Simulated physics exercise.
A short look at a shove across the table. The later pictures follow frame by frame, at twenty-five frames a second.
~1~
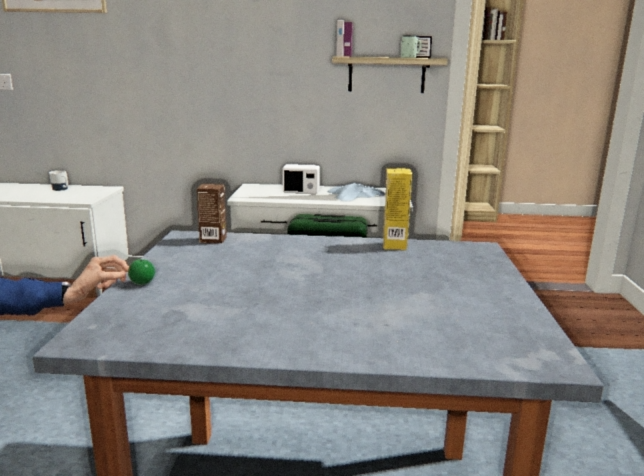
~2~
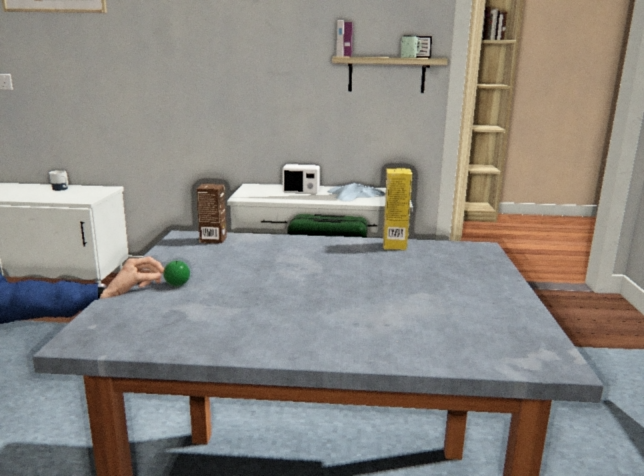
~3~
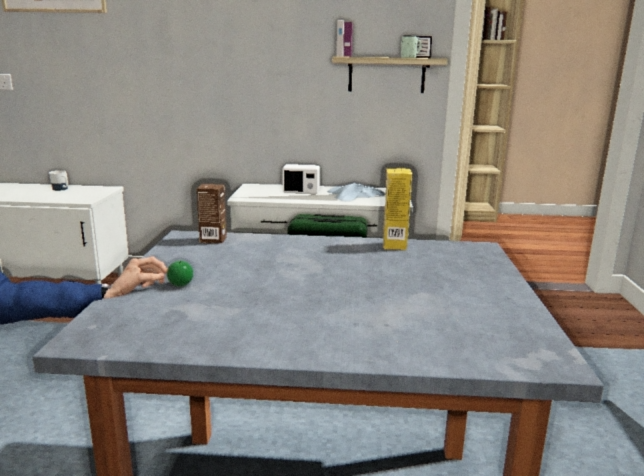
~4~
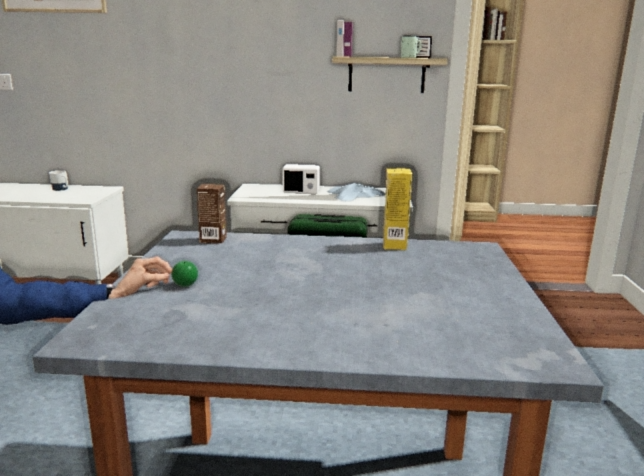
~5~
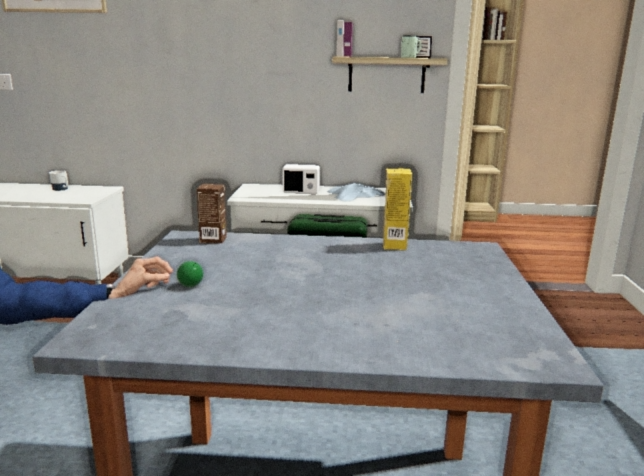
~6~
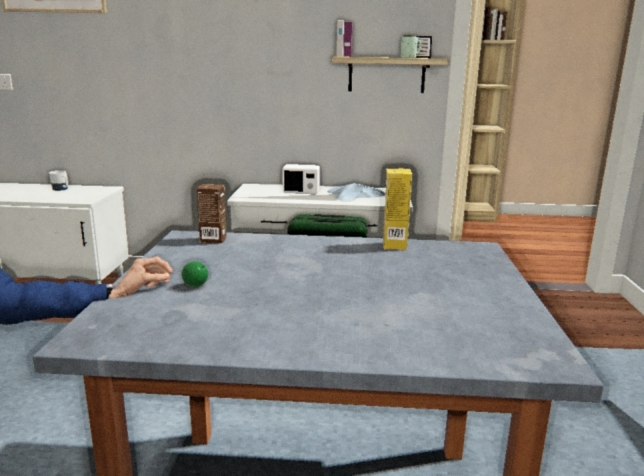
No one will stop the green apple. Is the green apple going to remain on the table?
The green apple is still on the table.
Then, 0.10 s past the last view, green apple displaced about its own width near (206, 275).
Then, 0.20 s past the last view, green apple displaced about its own width near (215, 275).
Then, 0.30 s past the last view, green apple displaced about its own width near (221, 275).
Then, 0.50 s past the last view, green apple displaced well along near (229, 276).
Finally, moved from the start, green apple. Final places as the last picture's camera would see them, green apple near (229, 276).
